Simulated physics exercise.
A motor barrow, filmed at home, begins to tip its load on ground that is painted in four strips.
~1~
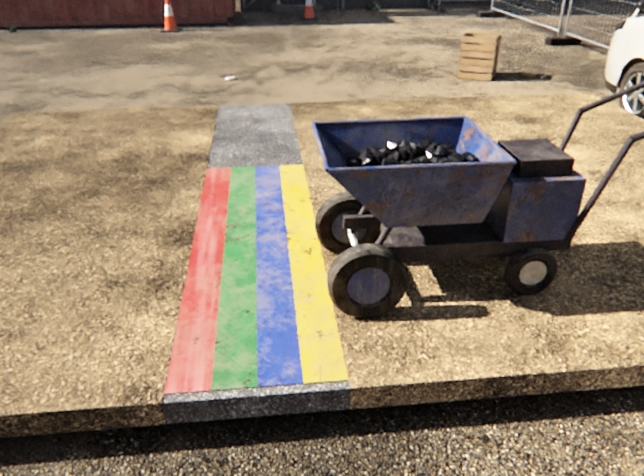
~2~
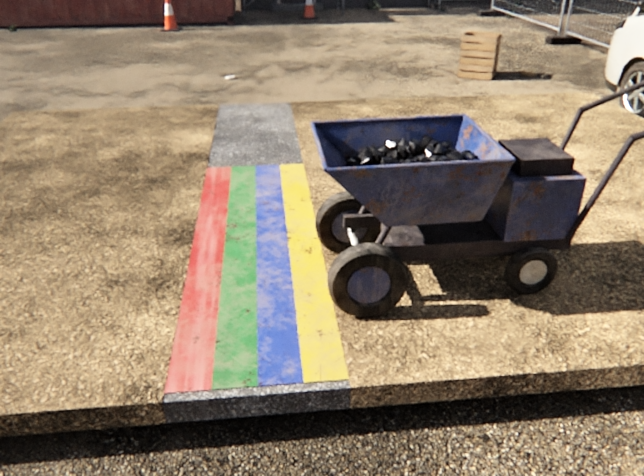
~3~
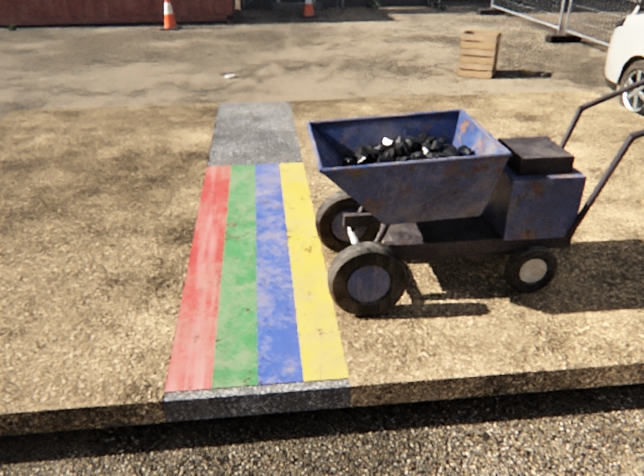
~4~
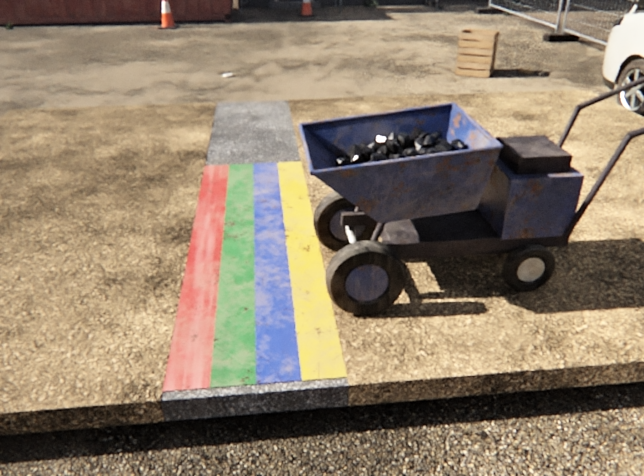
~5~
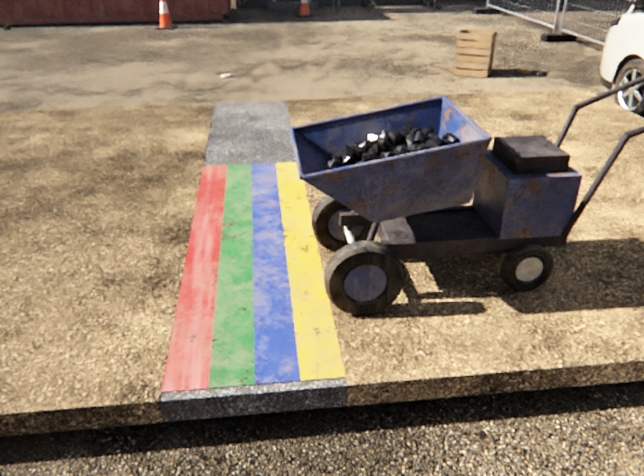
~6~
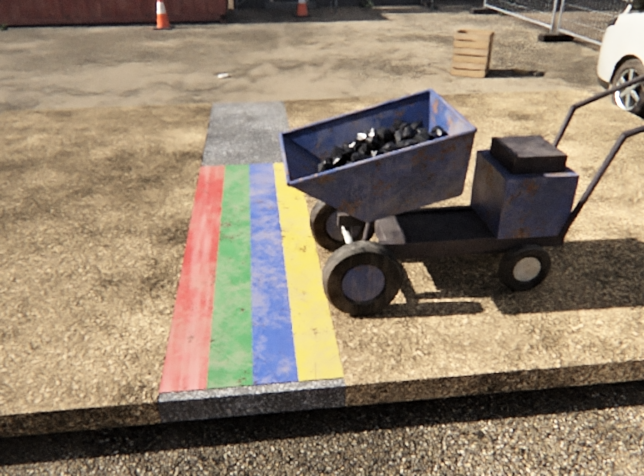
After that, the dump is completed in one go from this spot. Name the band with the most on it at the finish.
The red one.
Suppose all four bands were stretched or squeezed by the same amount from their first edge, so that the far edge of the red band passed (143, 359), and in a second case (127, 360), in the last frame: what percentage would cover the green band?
Respectively 30 and 40 percent.
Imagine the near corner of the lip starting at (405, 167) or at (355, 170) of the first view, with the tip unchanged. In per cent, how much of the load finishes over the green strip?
In order: About 20 % and 30 %.
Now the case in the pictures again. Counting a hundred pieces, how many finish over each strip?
In percent: Yellow strip 0, blue strip 0, green strip 15, red strip 35.
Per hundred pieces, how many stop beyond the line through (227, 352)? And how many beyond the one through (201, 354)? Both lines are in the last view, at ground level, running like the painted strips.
Close to 70 per cent, then close to 50 per cent.
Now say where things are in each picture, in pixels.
Lip of the skip near (328, 171), level; top of the load near (413, 168), lumps of coal; yellow strip near (320, 344); blue strip near (278, 347); green strip near (236, 350); red strip near (193, 353), in the first frame.
Lip of the skip near (327, 171), level; top of the load near (412, 167), in the second frame.
Lip of the skip near (322, 171), tipped barely; top of the load near (433, 157), in the third frame.
Lip of the skip near (313, 173), tipped a little; top of the load near (426, 153), in the fourth frame.
Lip of the skip near (302, 178), tipped a little; top of the load near (417, 149), in the fifth frame.
Lip of the skip near (289, 185), tipped a little; top of the load near (406, 145); yellow strip near (315, 341); blue strip near (273, 344); green strip near (231, 348); red strip near (188, 351), in the sixth frame.
Shortly afterwards, skip tipped steeply; the whole lot in the skip.
Next, skip tipped steeply; the bulk in the skip; a little over the green strip; a little over the red strip; only a few off the paint.
Some moments later, skip tipped right over; near a quarter in the skip; near a quarter over the green strip; near a third over the red strip; near a quarter off the paint.
In the end, skip tipped right over; near a quarter in the skip; none at all over the yellow strip; none at all over the blue strip; near a quarter over the green strip; near a third over the red strip; near a quarter off the paint.
